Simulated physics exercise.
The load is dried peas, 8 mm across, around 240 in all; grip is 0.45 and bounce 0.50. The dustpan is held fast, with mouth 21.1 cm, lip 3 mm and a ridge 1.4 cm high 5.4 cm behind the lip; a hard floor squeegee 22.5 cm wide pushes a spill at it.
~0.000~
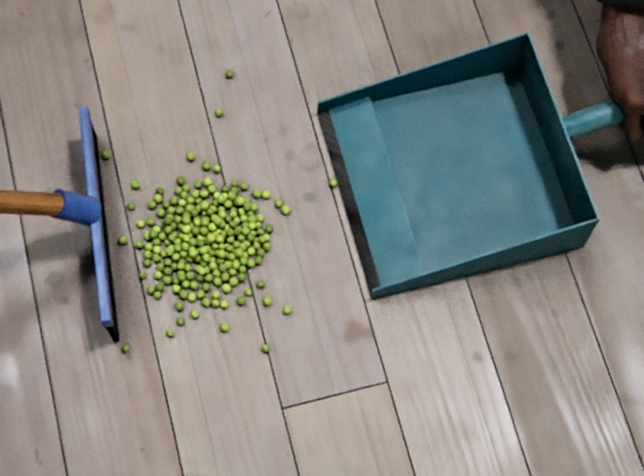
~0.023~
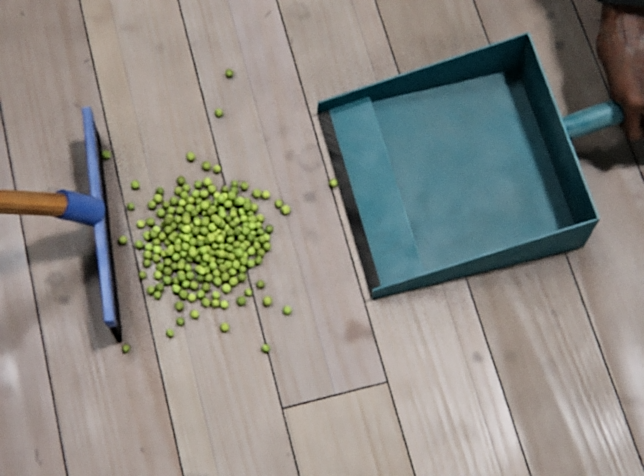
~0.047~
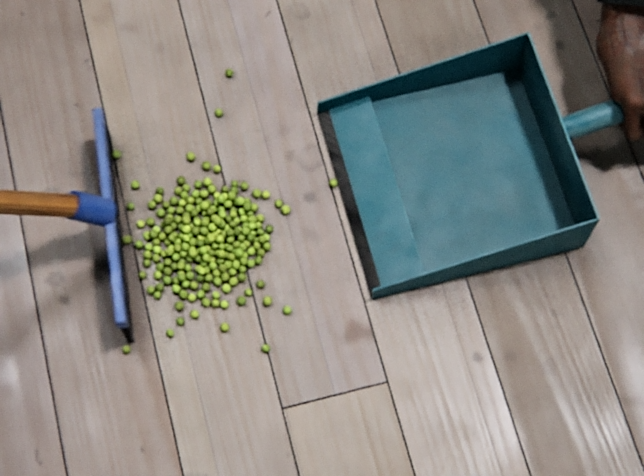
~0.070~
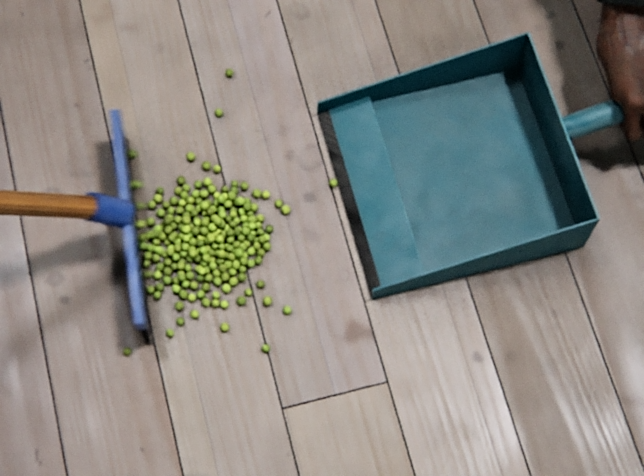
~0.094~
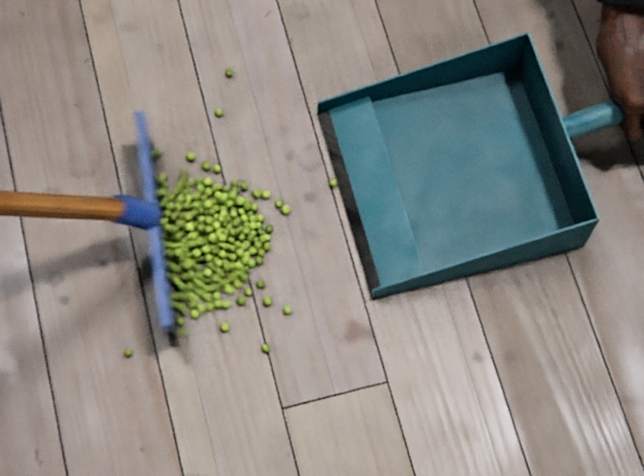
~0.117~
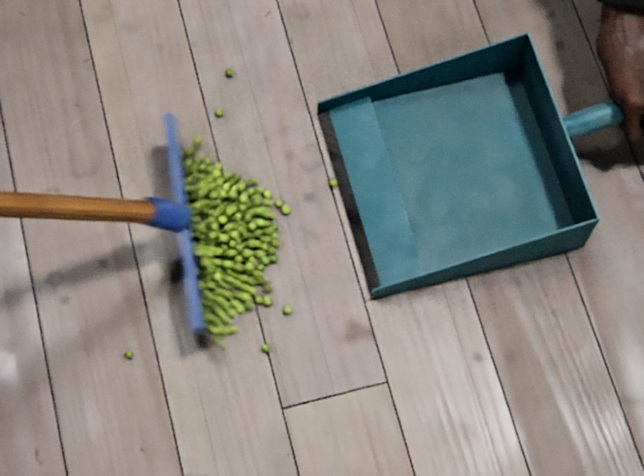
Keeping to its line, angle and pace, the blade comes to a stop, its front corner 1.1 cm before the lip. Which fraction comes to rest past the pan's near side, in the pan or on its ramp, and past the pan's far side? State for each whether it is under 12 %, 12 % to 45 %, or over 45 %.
Result: Near side: A solid amount; pan: The main body; far side: A sprinkling.
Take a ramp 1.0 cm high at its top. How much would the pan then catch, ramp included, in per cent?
Near 55 per cent, then.
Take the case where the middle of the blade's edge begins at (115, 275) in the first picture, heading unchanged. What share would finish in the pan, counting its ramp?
Roughly 50 percent would end up there.
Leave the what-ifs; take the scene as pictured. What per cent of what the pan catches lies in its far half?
Roughly 30 percent.
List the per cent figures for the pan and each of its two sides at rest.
Near side 15; pan 55; far side 5.
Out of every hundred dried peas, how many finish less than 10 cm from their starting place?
That share is some 0 percent.
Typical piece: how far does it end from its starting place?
Roughly 20 centimetres.
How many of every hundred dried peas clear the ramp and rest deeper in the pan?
Estimate: Near 35 per cent of all.
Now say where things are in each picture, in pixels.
The first picture shows blade from (107, 321) to (85, 116), moved 0.0 cm, 0 of the pieces shifted so far; middle of the pieces at (208, 241); pan at (466, 174).
The second picture shows blade from (111, 321) to (89, 116), moved 0.3 cm, 0 of the pieces shifted so far; middle of the pieces at (208, 241).
The third picture shows blade from (122, 322) to (99, 117), moved 1.4 cm, 2 of the pieces shifted so far; middle of the pieces at (208, 241).
The fourth picture shows blade from (141, 324) to (116, 118), moved 3.1 cm, 6 of the pieces shifted so far; middle of the pieces at (208, 241).
The fifth picture shows blade from (167, 326) to (141, 120), moved 5.6 cm, 131 of the pieces shifted so far; middle of the pieces at (213, 240).
The sixth picture shows blade from (199, 329) to (170, 122), moved 8.5 cm, 233 of the pieces shifted so far; middle of the pieces at (229, 236); pan at (466, 174). Its pace works out near 1.27 m/s, heading 19 degrees towards the viewer's side.
Then, at 0.19 s, middle of the blade 7 cm from the lip; 0 % over the lip, far side 5 %, near side 10 %.
After 0.24 s, middle of the blade 3 cm from the lip; 25 % over the lip, far side 5 %, near side 15 %.
Then, at 0.43 s, middle of the blade 2 cm from the lip; 60 % over the lip, far side 5 %, near side 15 %.
At rest (1.9 s), near side 15 %, pan 55 %, far side 5 %, in front of the lip or behind the blade 25 %.
